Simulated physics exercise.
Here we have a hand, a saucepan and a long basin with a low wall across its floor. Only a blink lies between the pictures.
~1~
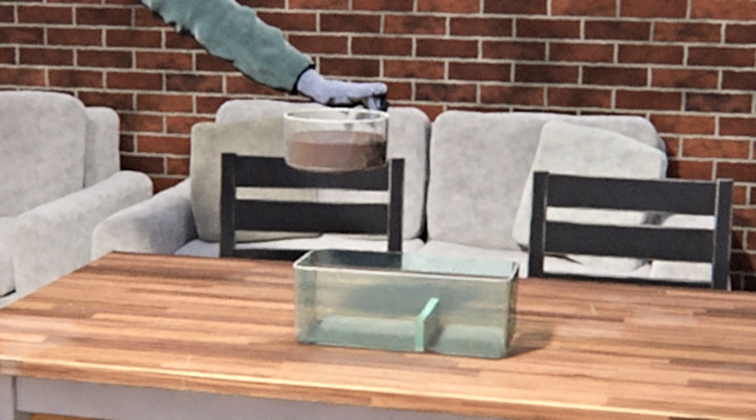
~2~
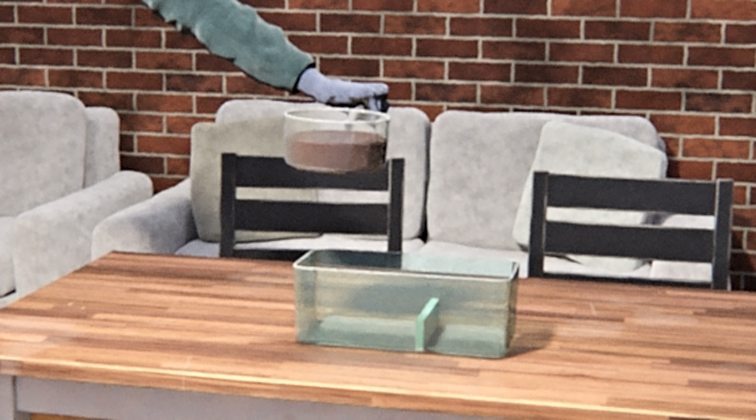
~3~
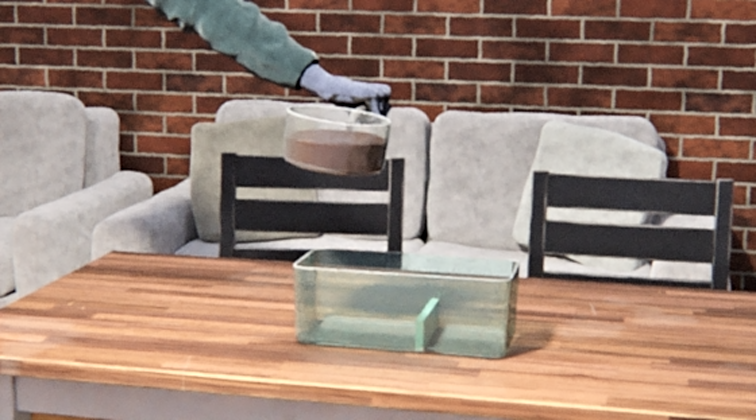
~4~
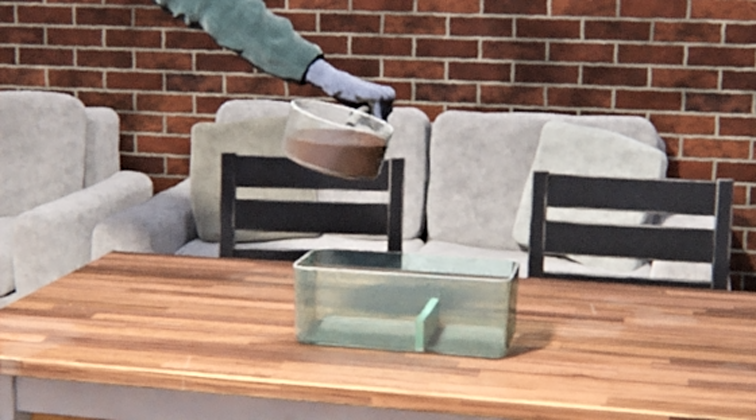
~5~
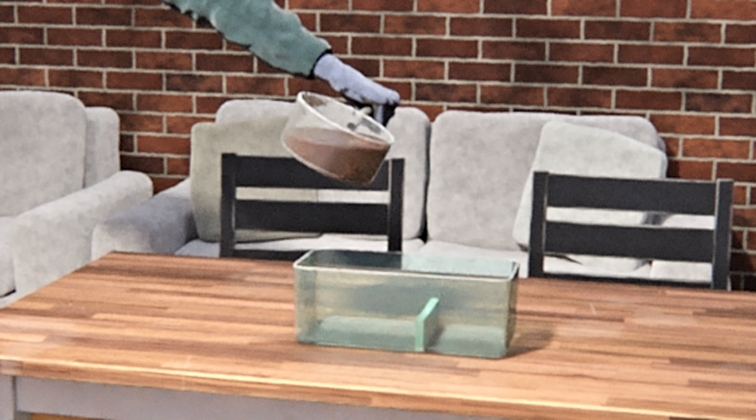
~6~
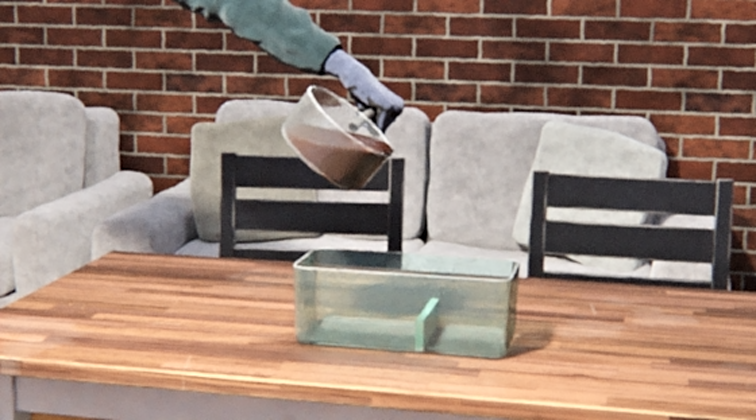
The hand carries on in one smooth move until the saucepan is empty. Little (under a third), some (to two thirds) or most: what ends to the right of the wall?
The share right of the wall is under a third.
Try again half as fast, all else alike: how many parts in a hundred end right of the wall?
Close to 40 per cent.
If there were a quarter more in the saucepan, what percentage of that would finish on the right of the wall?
It comes to 30 per cent or so.
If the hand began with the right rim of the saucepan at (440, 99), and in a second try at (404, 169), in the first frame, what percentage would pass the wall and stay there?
Near 65 % and 25 %.
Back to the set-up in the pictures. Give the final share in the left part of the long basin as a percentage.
Some 75 per cent.
A moment on, the saucepan is tipped right over and 15 per cent is still to pour, 21 is left of the wall and 5 right of it.
Next, the saucepan is tipped right over and 1 per cent is still to pour, 75 is left of the wall and 13 right of it.
Then the saucepan is tipped right over and 0 per cent is still to pour, 71 is left of the wall and 16 right of it.
Later the saucepan is tipped right over and 0 per cent is still to pour, 73 is left of the wall and 18 right of it.
In the end 73 per cent lies left of the wall, 18 right of it and 9 outside.
